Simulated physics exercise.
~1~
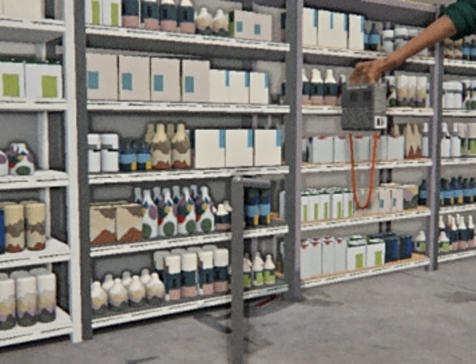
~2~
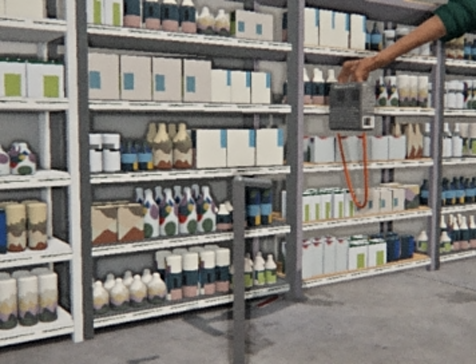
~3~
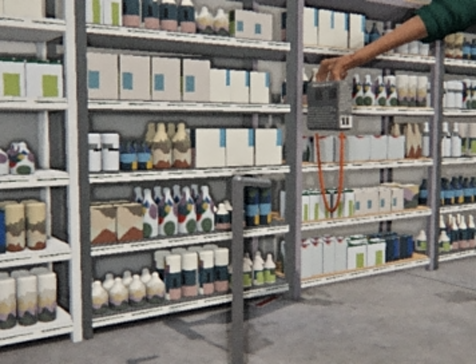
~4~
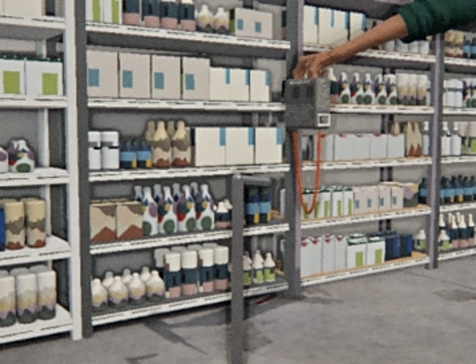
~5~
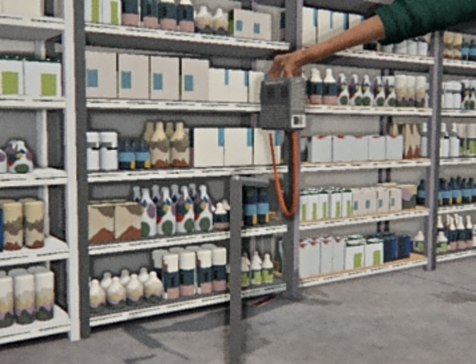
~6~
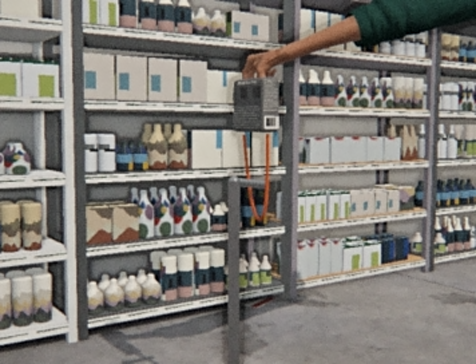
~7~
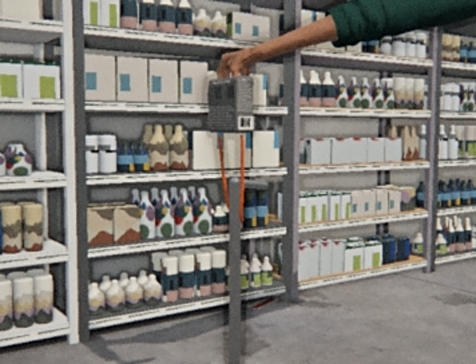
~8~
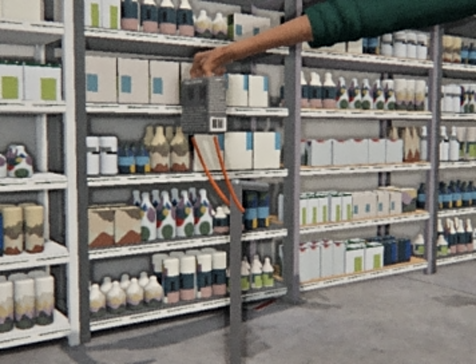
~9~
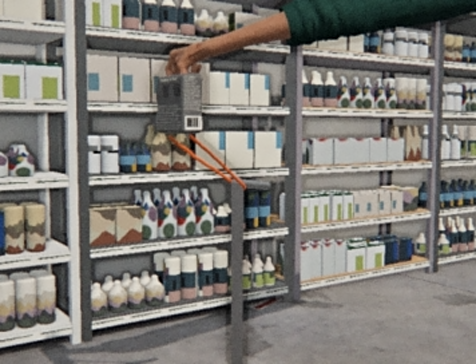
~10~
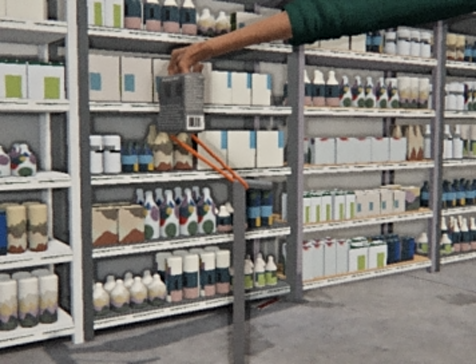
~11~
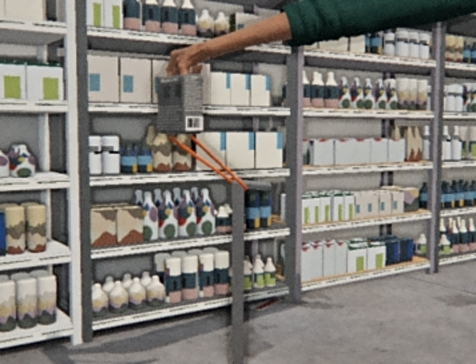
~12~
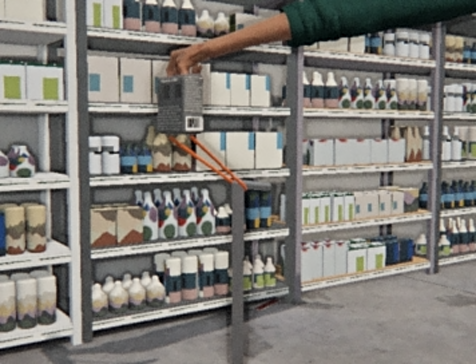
Storeroom shelves, a hand carrying a grey pouch leftward over a post, its dangling orange loop catching and pulling taut, hand stopping.
